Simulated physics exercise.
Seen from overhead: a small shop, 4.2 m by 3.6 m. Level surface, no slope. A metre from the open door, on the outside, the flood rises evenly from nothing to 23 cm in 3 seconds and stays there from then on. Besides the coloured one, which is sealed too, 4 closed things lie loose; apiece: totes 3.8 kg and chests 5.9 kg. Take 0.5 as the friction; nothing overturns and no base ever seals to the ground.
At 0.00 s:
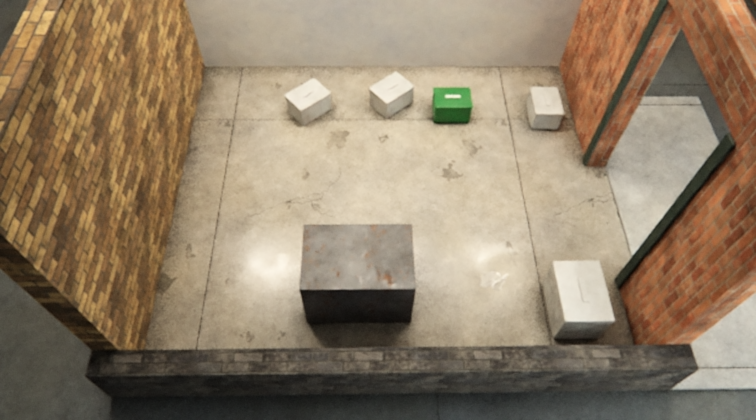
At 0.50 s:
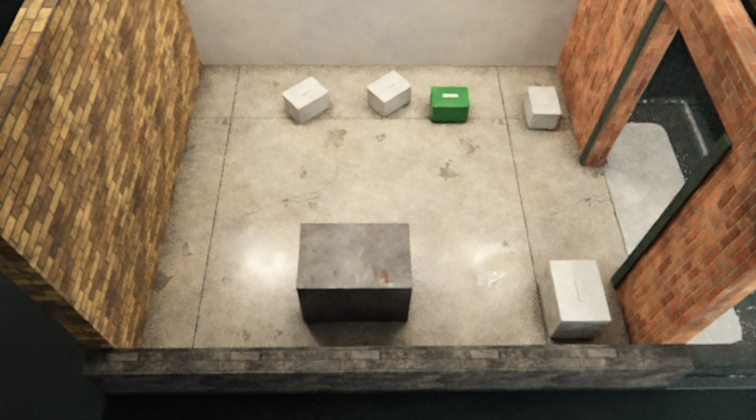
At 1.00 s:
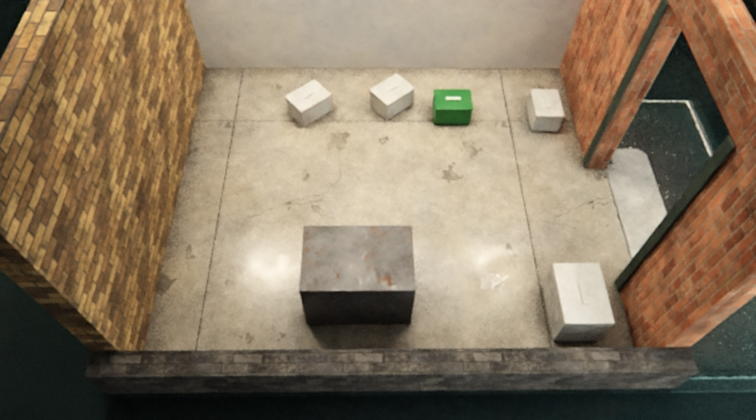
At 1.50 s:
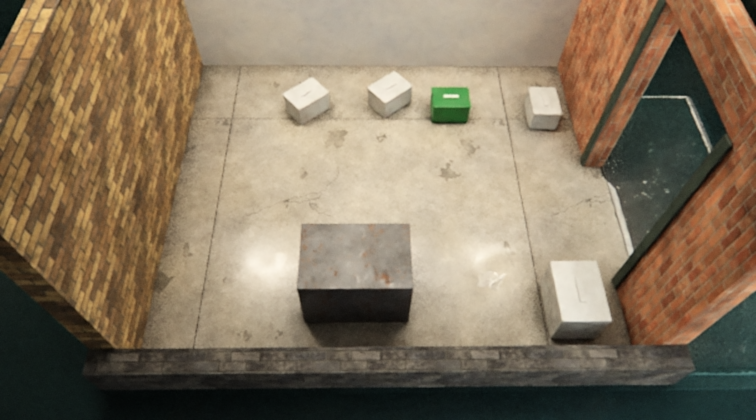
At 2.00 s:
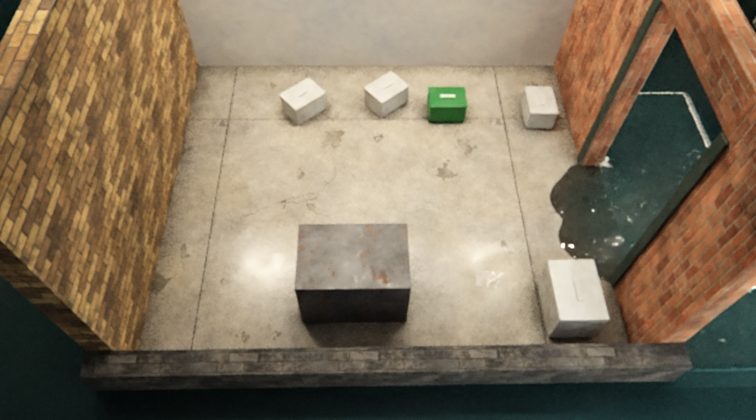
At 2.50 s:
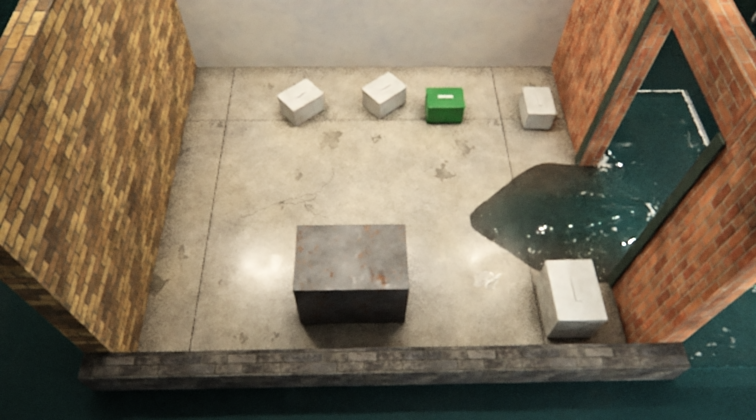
To begin with, a green box, four pale ones and a large dark block sit on a dry shop floor between brick walls. Dark water gradually covers the ground outside the right-hand doorway, then enters and spreads leftward across the floor in a widening pool, while the boxes stay put.
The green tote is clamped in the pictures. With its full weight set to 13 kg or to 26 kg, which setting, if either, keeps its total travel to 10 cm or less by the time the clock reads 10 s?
13 kg is enough.
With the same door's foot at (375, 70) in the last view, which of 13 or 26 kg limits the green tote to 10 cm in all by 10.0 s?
I'd say you need the heavier one.
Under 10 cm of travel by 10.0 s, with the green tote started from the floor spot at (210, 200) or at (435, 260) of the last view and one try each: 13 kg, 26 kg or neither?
At the first spot the heavier mass is required, at the second the heavier mass is required.
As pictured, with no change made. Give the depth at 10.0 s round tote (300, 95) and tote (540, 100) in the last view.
I'd put it at 9 cm and 6 cm respectively.
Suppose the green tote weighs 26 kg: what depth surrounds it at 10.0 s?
Something like 9 centimetres.
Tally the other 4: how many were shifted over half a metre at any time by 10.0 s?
2 in all.
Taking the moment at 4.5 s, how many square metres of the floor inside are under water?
Wet area: Approx. 9.5 m2.
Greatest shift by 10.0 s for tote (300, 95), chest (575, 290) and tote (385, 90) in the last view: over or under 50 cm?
First exceeds it, then exceeds it, then stays inside.
After 3.5 s the green tote would be 0 cm from its start with 13 kg and 0 cm from its start with 26 kg; 0 cm of water round it then.
After 4.5 s the green tote would be 0 cm from its start with 13 kg and 0 cm from its start with 26 kg; 3 cm of water round it then.
After 7.0 s the green tote would be 0 cm from its start with 13 kg and 0 cm from its start with 26 kg; 4 cm of water round it then.
After 10.0 s the green tote would be 1 cm from its start with 13 kg and 0 cm from its start with 26 kg; 9 cm of water round it then.
